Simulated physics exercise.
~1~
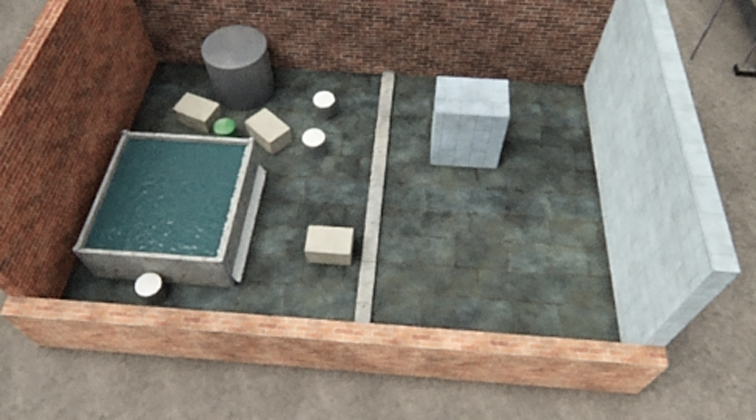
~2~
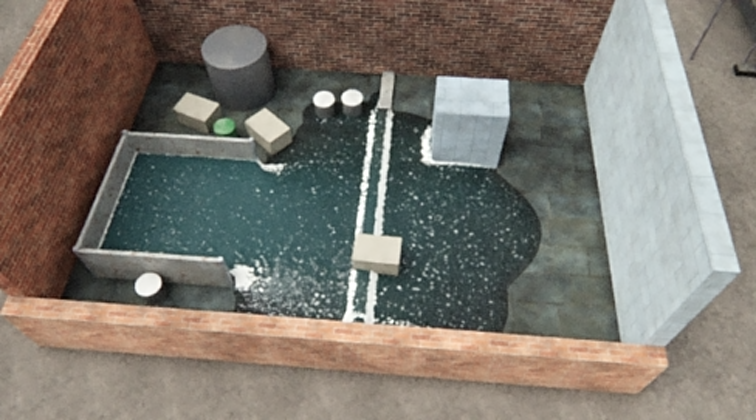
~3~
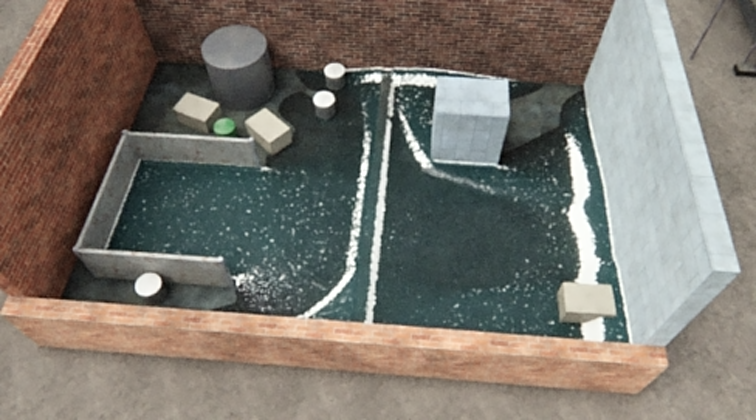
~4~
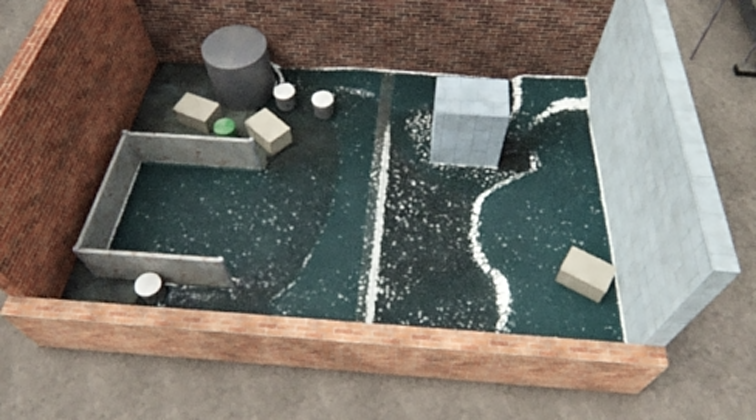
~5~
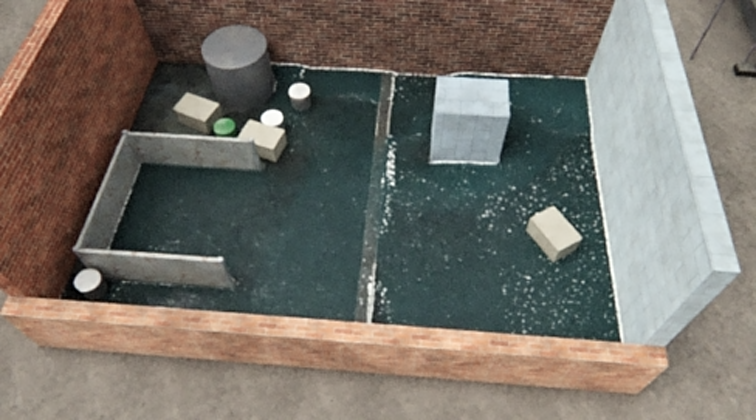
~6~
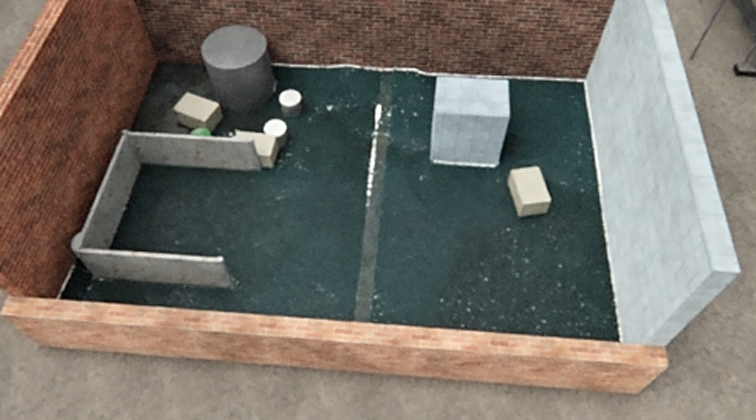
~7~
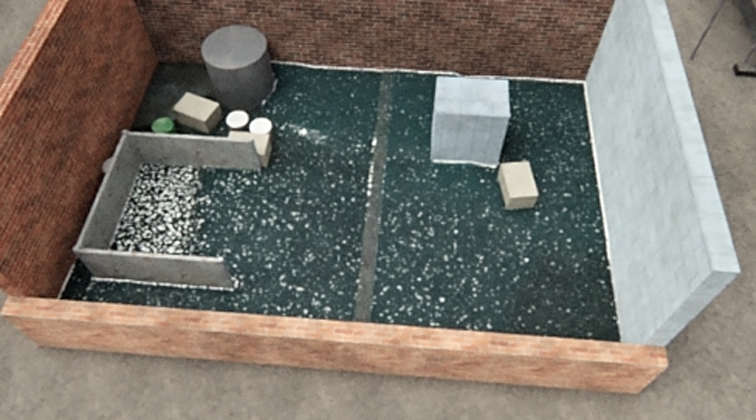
Walled yard flooding as a tank's side opens, one crate sweeping across the kerb while the green pail stays short of it.
